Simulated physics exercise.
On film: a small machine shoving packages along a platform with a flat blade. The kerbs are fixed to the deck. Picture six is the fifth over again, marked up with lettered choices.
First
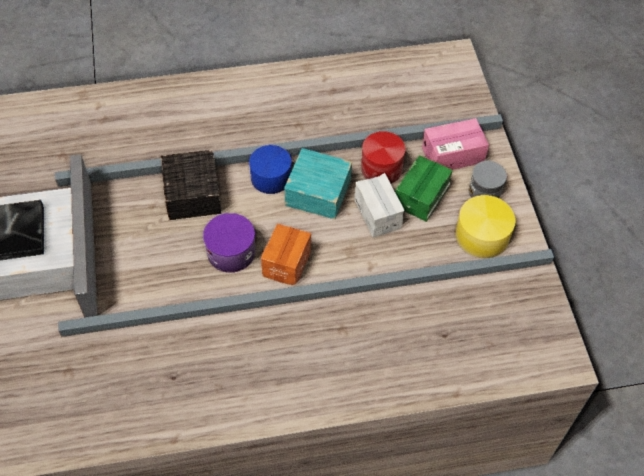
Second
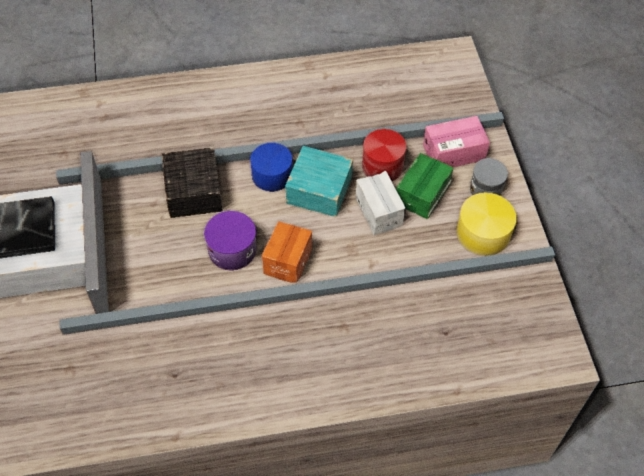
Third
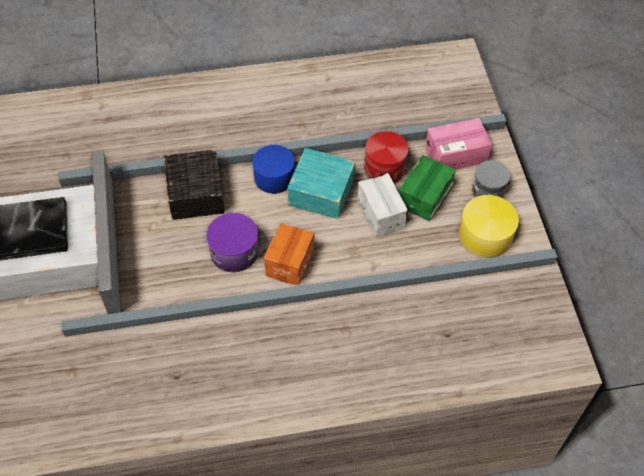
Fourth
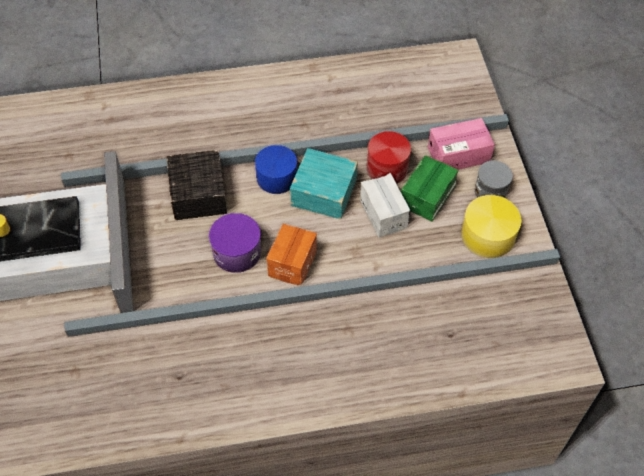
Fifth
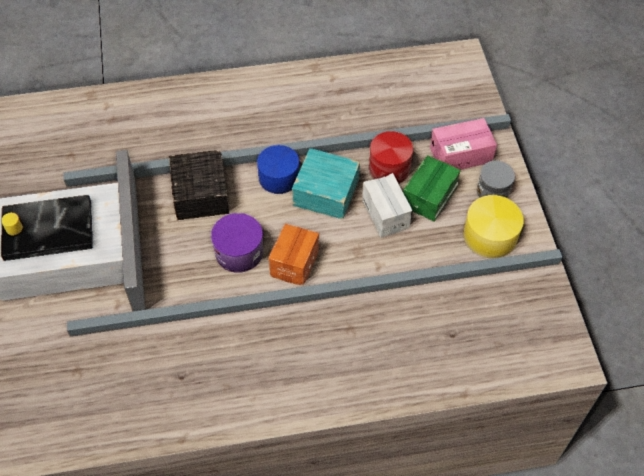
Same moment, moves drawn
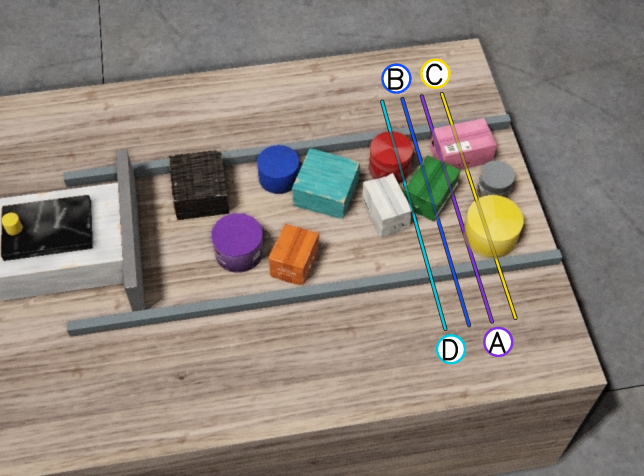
The clip opens on a wooden platform where colourful boxes and canisters sit between two grey rails, with a machine's flat upright blade at the left. The machine slides steadily right, bringing a small yellow part into view on its top, while the blade nears the black crate and the packages stay put.
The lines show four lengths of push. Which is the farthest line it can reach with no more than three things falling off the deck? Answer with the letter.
D is the last line within the limit.
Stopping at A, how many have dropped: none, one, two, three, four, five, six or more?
Five.
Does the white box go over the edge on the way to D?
No.
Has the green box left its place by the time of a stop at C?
Yes.
On the marked copy, A at (454, 200); B at (433, 203); C at (476, 197); D at (411, 206).
With D. Early on, robot (160, 211); white box (392, 209); blue canister (304, 164).
Further on, robot (264, 196); pink parcel (486, 140); green box (463, 188).
At the end, robot (342, 186); grey pail over the edge; pink parcel over the edge; two fallen.
As for the rest, A drops five; B drops four; C drops eight.
